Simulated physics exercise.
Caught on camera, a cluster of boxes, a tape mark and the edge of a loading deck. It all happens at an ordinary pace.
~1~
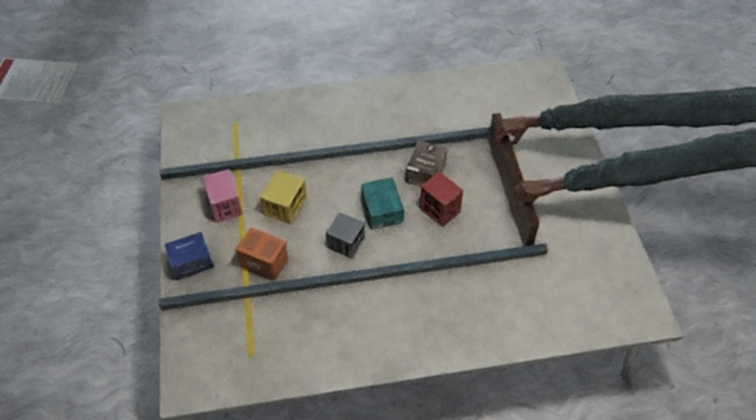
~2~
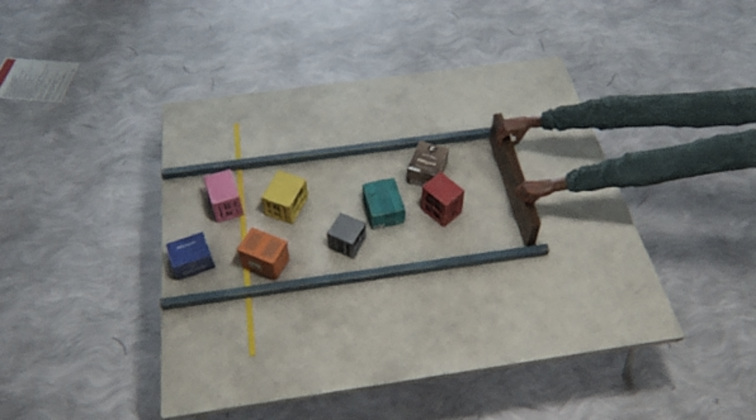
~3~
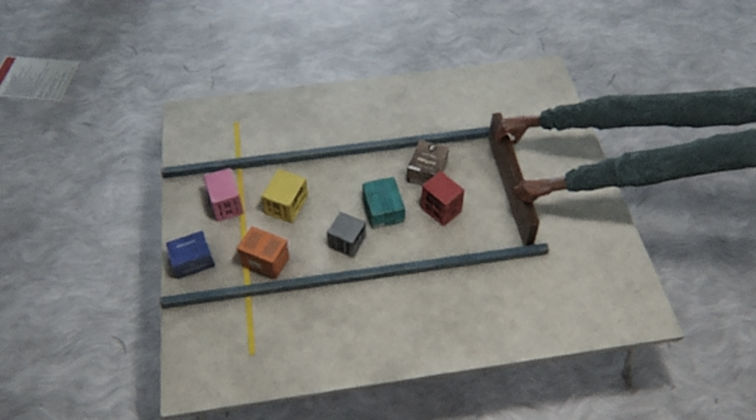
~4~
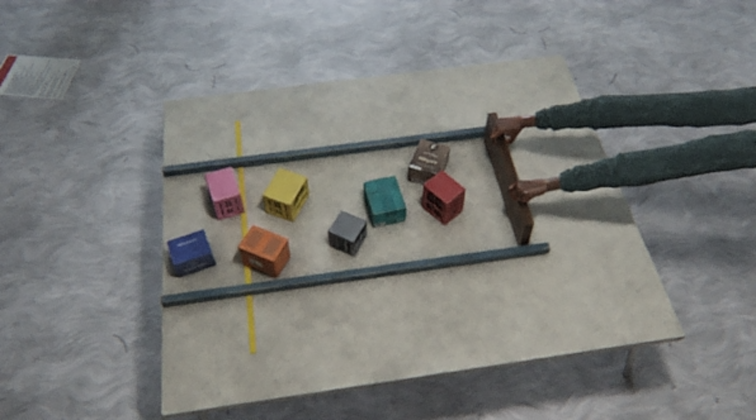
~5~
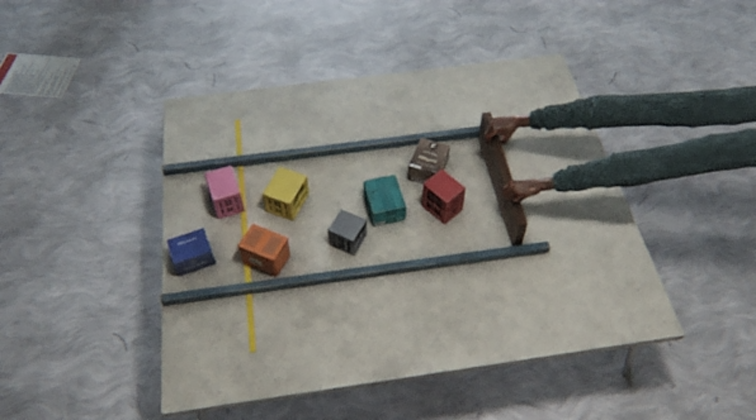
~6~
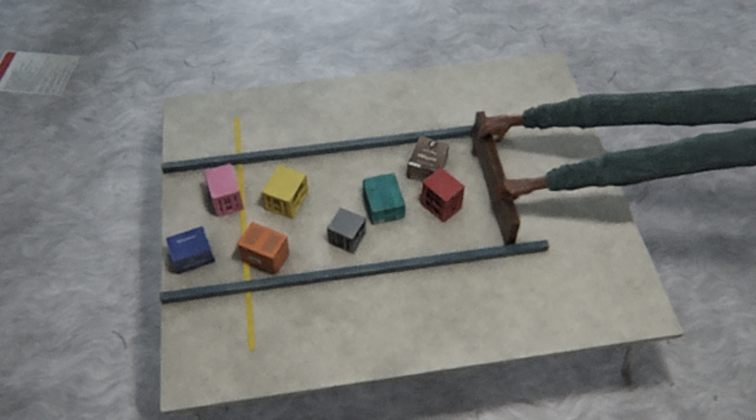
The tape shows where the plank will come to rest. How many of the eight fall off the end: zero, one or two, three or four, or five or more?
Outcome: The number that fall off is one or two.
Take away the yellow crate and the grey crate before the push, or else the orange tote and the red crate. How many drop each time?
0 in the first case, 0 in the second.
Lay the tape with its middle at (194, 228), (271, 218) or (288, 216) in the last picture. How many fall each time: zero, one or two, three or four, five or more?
The falls would be 5 or more; not one; none at all.
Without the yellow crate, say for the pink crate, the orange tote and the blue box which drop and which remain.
The pink crate survives; the orange tote survives; the blue box comes down.
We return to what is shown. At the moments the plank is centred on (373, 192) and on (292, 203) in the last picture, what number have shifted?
First 4, then 7.
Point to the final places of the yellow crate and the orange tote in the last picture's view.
First (189, 189), then (192, 271).
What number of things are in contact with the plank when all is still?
3 of them.
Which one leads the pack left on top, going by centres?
That is the blue box.
Early on, none off yet; blue box at rest near (190, 250); pink crate at rest near (224, 190); orange tote at rest near (264, 249).
A while later, none off yet; blue box at rest near (190, 250); pink crate travelled about its own width near (201, 193); orange tote travelled about its own width near (240, 262).
Finally, the number that fall off is one or two; lost, pink crate.
